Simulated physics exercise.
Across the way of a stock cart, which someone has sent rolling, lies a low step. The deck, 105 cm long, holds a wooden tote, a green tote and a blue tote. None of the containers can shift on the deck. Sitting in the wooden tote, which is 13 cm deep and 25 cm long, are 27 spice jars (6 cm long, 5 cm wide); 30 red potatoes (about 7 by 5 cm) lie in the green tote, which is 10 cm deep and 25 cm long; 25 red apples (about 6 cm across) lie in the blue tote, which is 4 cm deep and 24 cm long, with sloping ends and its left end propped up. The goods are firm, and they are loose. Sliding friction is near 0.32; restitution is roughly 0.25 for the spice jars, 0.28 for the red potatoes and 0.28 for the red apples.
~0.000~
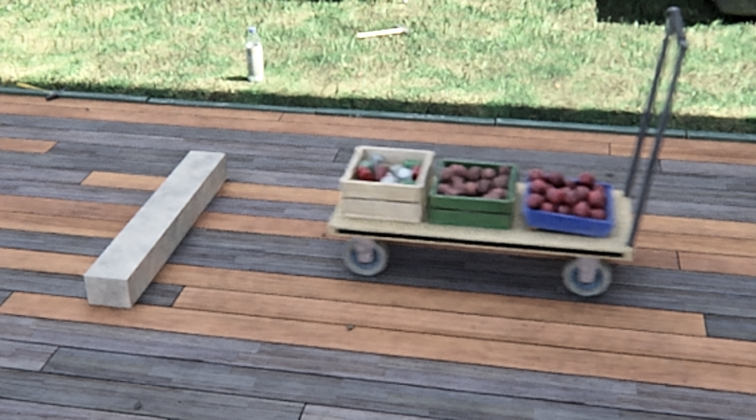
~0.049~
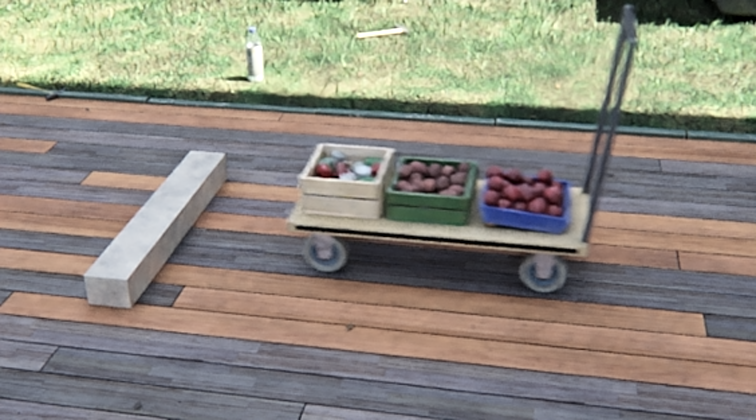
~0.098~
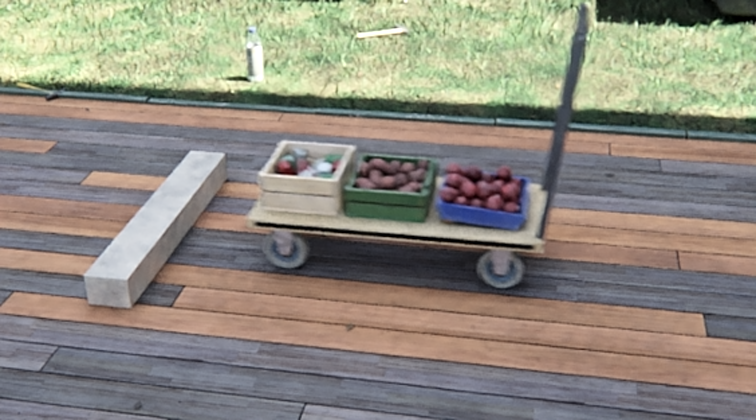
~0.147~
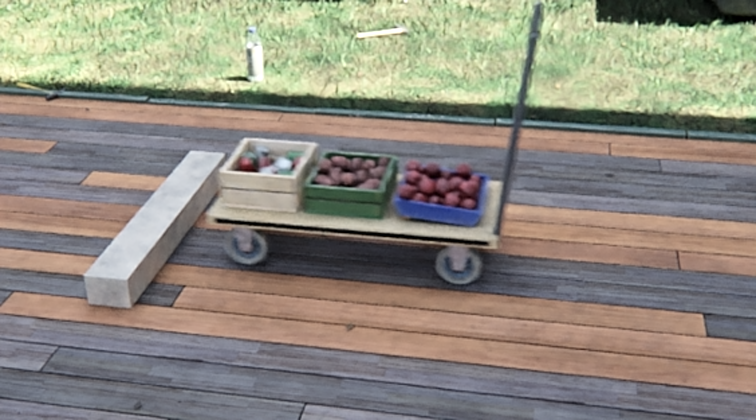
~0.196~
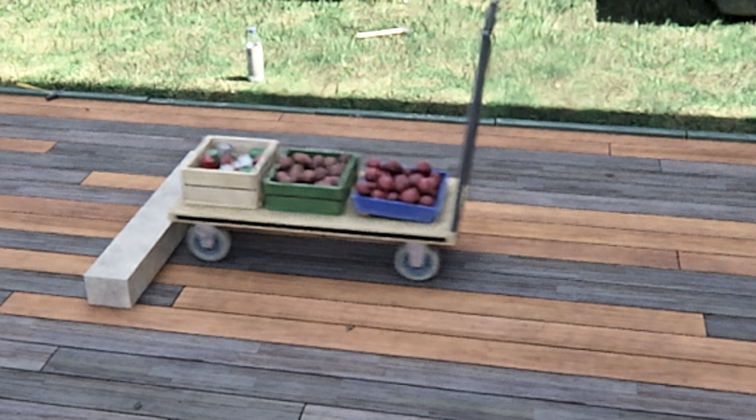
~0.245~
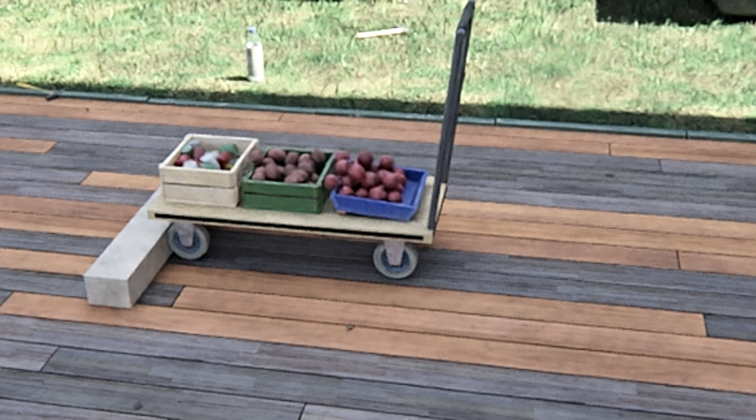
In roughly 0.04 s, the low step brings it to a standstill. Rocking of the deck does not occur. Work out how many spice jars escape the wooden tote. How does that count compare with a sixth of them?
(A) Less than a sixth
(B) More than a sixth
(A) Less than a sixth.
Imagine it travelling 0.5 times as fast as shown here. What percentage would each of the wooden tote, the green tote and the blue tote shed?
In that case the wooden tote sheds 0 per cent, the green tote 0 per cent and the blue tote 20 per cent.
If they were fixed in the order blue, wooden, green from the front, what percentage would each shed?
In that arrangement the wooden tote sheds 0 per cent of its load, the green tote 0 per cent, and the blue tote 40 per cent.
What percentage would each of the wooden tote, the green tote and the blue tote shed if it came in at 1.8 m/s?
Wooden tote 0 %, green tote 0 %, blue tote 20 %.
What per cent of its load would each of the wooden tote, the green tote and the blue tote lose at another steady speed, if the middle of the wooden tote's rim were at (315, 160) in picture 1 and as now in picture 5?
Wooden tote 0 %, green tote 0 %, blue tote 20 %.
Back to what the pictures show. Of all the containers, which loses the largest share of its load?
That would be the blue tote.
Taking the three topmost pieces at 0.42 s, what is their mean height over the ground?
About 50 cm up.
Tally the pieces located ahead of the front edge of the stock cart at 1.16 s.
Count: Approx. 0.
After 0.30 s, wooden tote 27 in, 0 out, green tote 29 in, 1 out and blue tote 22 in, 3 out.
After 0.42 s, wooden tote 27 in, 0 out, green tote 29 in, 1 out and blue tote 15 in, 10 out.
After 0.65 s, wooden tote 26 in, 1 out, green tote 29 in, 1 out and blue tote 15 in, 10 out.
Outcome (at 1.16 s), wooden tote 26 in, 1 out, green tote 29 in, 1 out and blue tote 15 in, 10 out. Asked share, 1 of 27, 4 per cent.
